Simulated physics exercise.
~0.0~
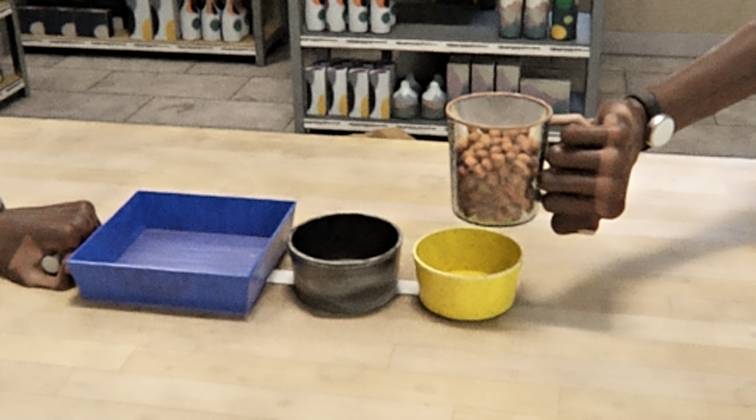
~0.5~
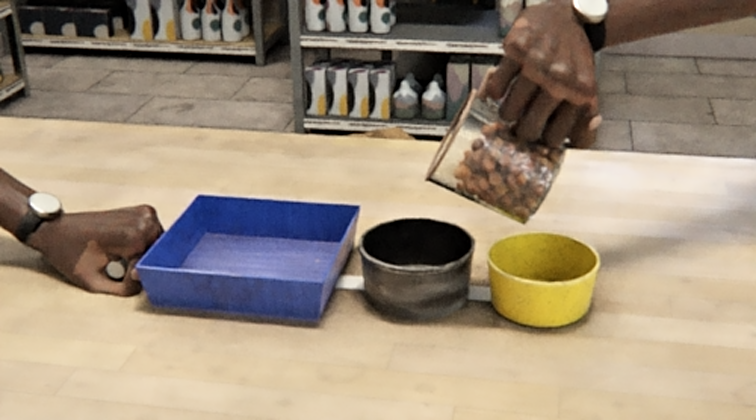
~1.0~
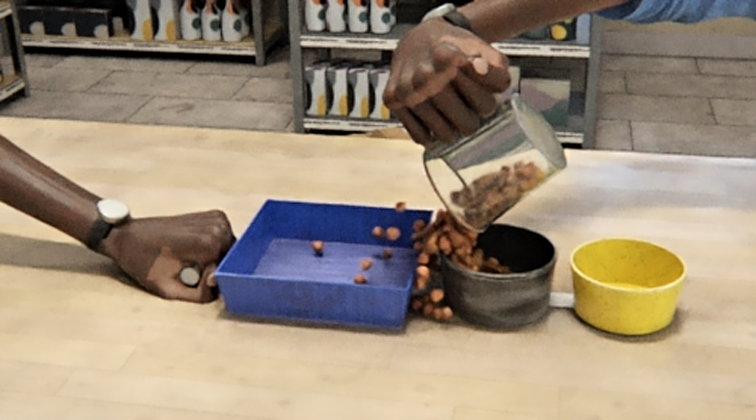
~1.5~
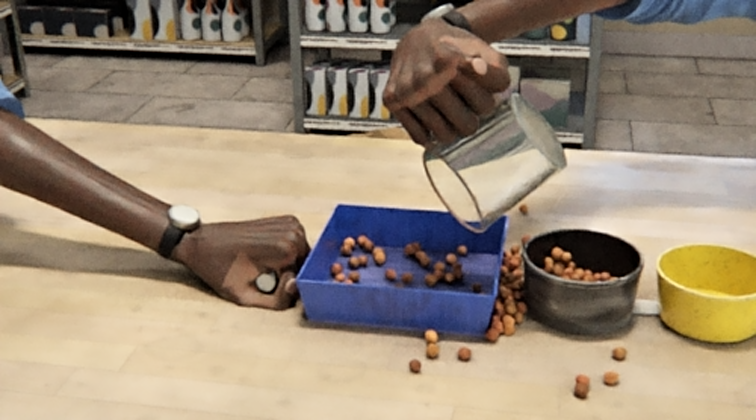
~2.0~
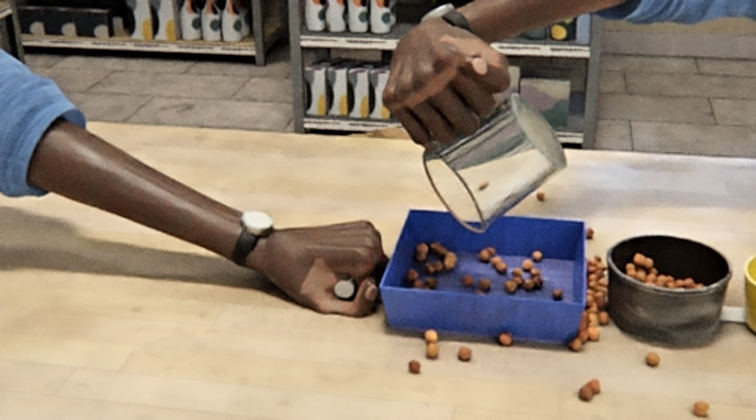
Hazelnuts pouring from a hand-tilted clear cup into a black dish and blue tin being pushed right, some scattering on the table.
